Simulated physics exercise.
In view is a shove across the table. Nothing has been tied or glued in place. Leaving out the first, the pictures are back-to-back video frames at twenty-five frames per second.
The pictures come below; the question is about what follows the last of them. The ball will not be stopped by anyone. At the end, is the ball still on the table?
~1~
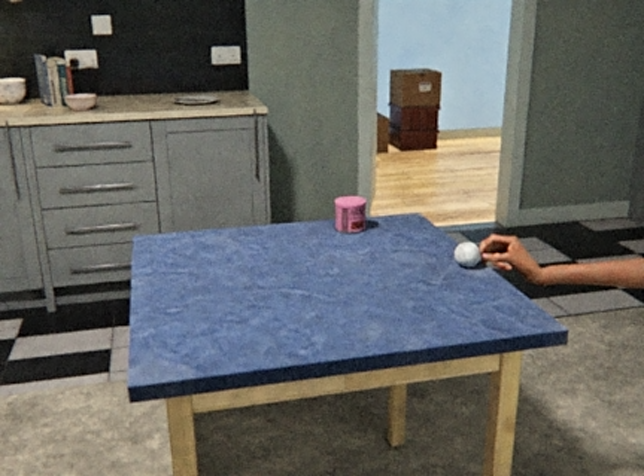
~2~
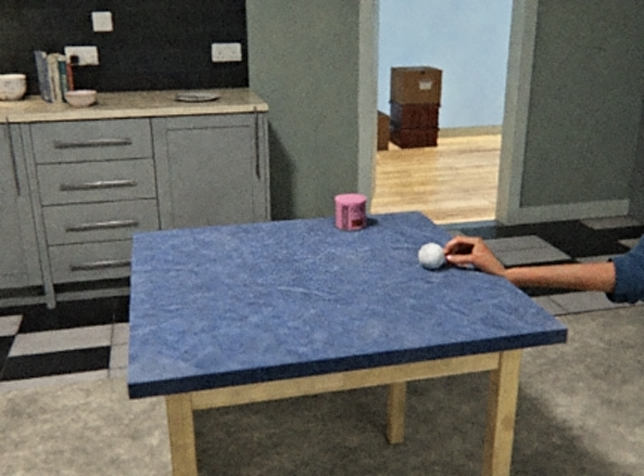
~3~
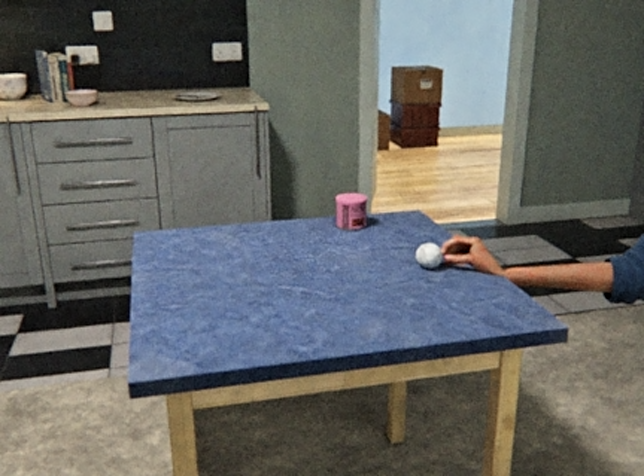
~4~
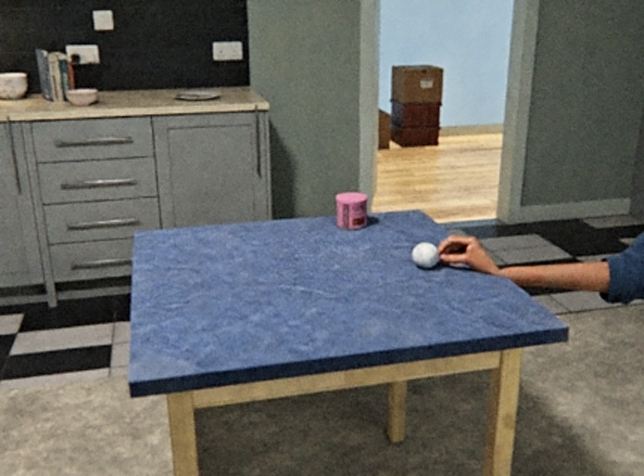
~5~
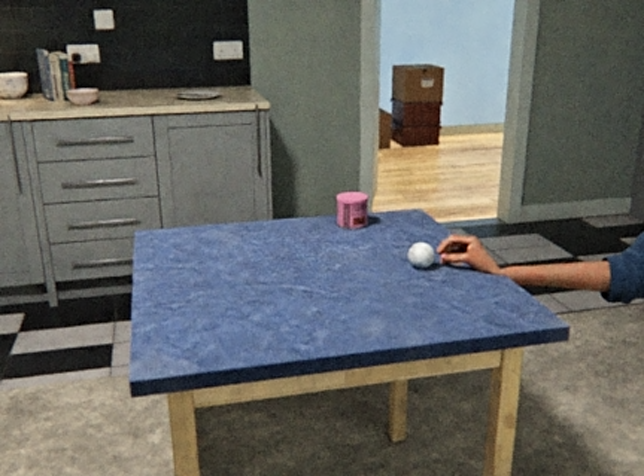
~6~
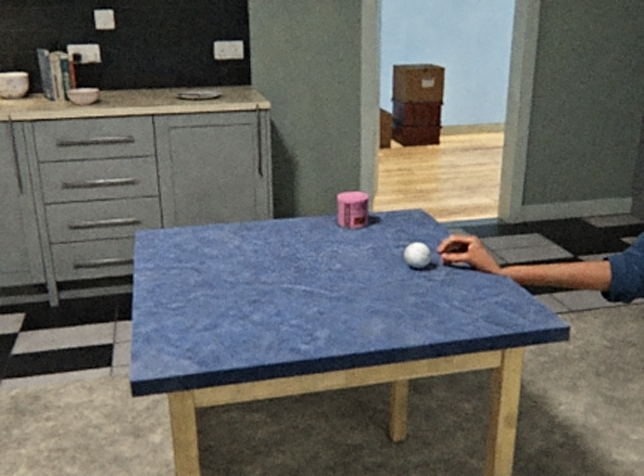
Yes.
Then, 0.10 s later than the last frame, white ball moved about its own width near (407, 257).
Then, 0.30 s later than the last frame, white ball moved about its own width near (389, 258).
Then, 0.50 s later than the last frame, white ball moved well along near (375, 260).
Then, 0.80 s later than the last frame, white ball moved well along near (361, 261).
When it is over, moved from the start, white ball. End places, in pixels of the last picture, white ball near (358, 262).
